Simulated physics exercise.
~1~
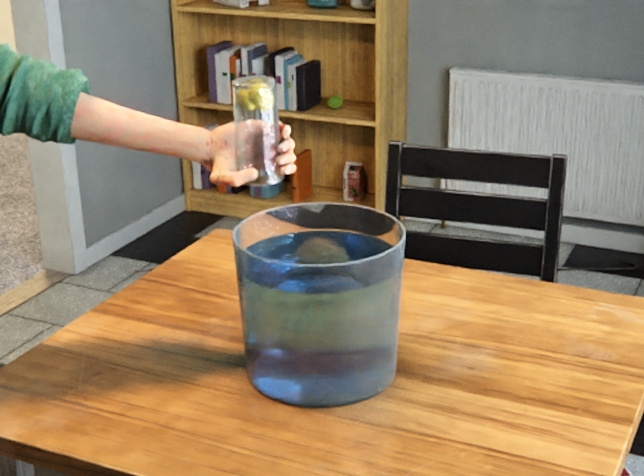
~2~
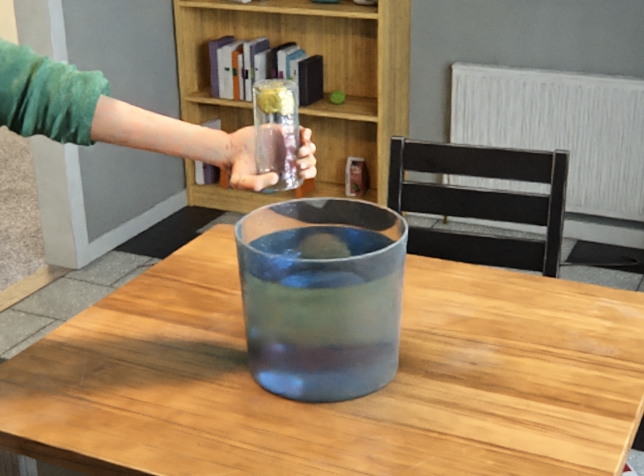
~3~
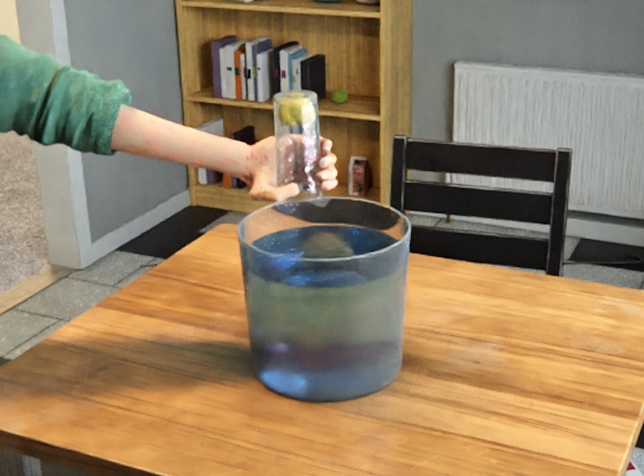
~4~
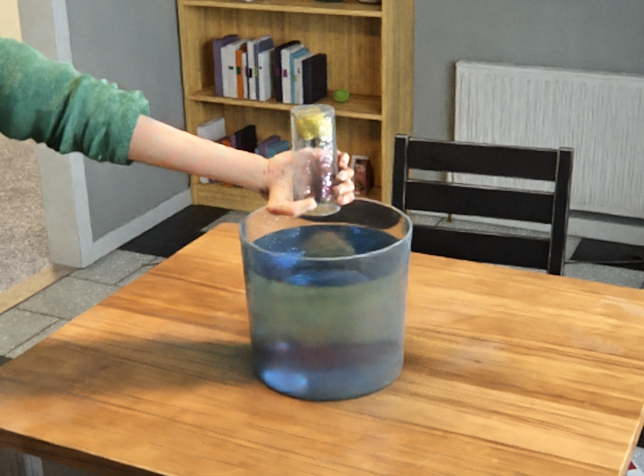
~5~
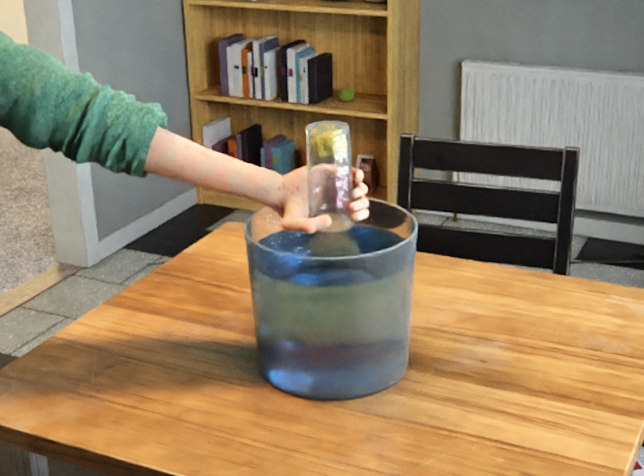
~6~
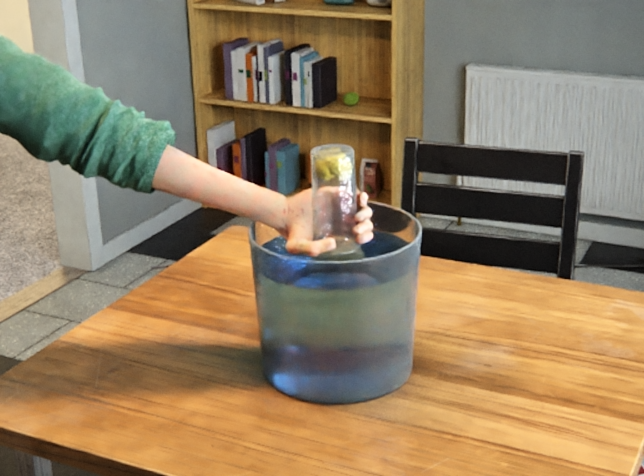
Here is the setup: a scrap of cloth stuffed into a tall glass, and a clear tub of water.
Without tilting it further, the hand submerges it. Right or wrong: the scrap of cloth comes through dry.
Right.
A moment on, the tall glass enters the water.
Further on, air is trapped inside and holds the level down.
When it is over, the tall glass is under, still full of air, and the scrap of cloth is dry.
